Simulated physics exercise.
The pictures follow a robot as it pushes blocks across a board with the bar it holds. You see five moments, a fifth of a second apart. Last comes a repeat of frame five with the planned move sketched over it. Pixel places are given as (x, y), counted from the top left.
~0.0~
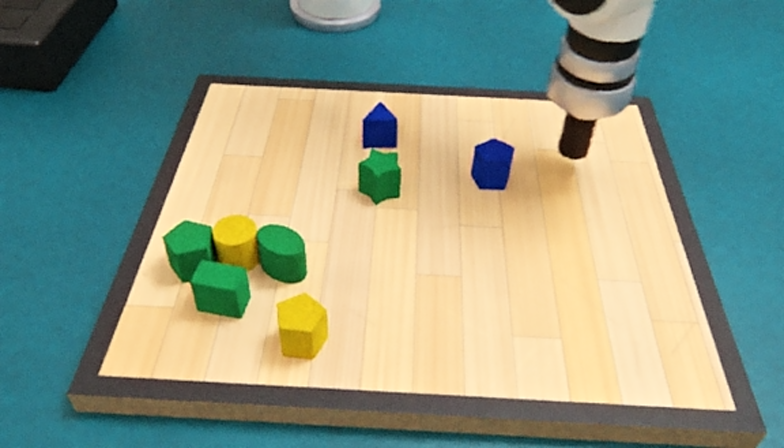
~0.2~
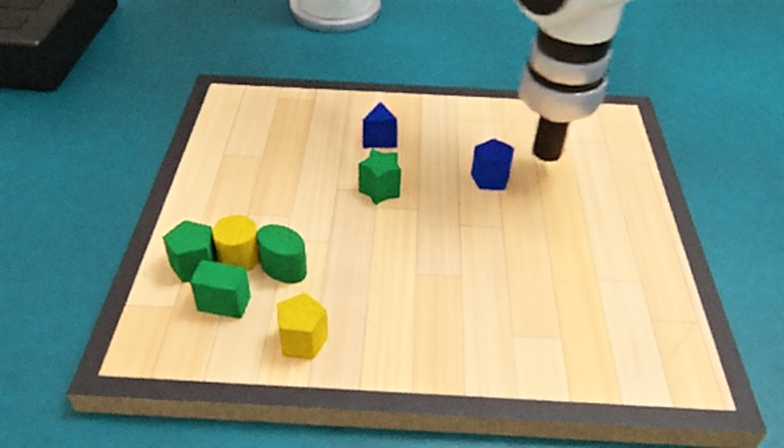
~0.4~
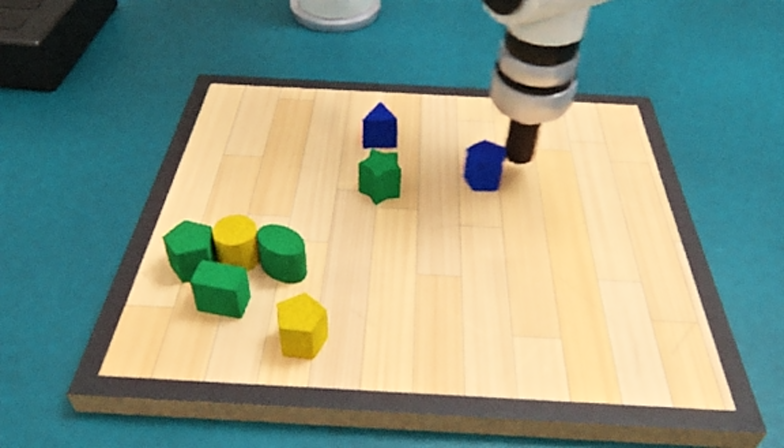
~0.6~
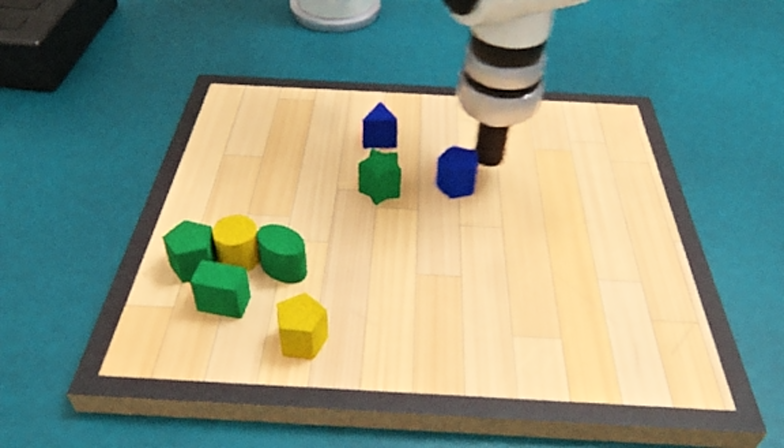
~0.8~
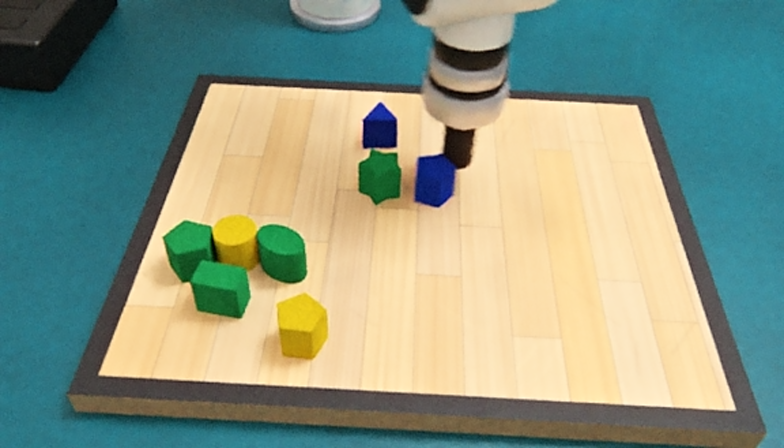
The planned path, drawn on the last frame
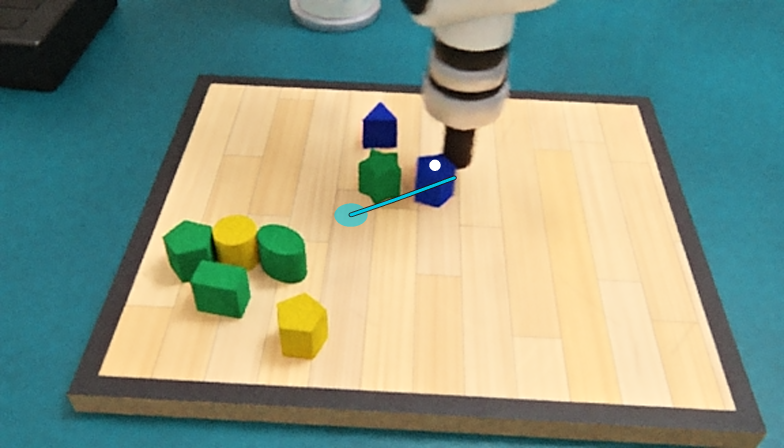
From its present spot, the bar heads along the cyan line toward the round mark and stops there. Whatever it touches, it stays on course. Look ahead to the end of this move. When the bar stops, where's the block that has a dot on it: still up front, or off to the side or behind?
Final position: To the side or behind.
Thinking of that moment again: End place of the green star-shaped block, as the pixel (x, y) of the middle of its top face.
I'd expect the centre of its top face to be at (347, 162).
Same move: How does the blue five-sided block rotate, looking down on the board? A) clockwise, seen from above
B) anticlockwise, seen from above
Letter B.
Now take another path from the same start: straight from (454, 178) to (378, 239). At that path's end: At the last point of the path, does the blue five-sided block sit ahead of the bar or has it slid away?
My guess is it keeps its place ahead of the bar.
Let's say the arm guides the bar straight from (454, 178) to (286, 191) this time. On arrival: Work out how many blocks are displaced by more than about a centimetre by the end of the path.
Blocks that move over 1 cm: Two.
Path on the board, straight from (454, 178) to (351, 215); the dot is on the blue five-sided block.
The first path, step by step. One third of the way, bar at (421, 173); blue five-sided block at (410, 183), turned 40° anticlockwise.
Two thirds of the way, bar at (386, 185); green star-shaped block at (359, 162), turned 40° clockwise; blue five-sided block at (391, 199), turned 75° anticlockwise.
At the end, bar at (351, 197); blue three-sided block in place; green star-shaped block at (347, 162), turned 80° clockwise; blue five-sided block at (390, 201), turned 85° anticlockwise.
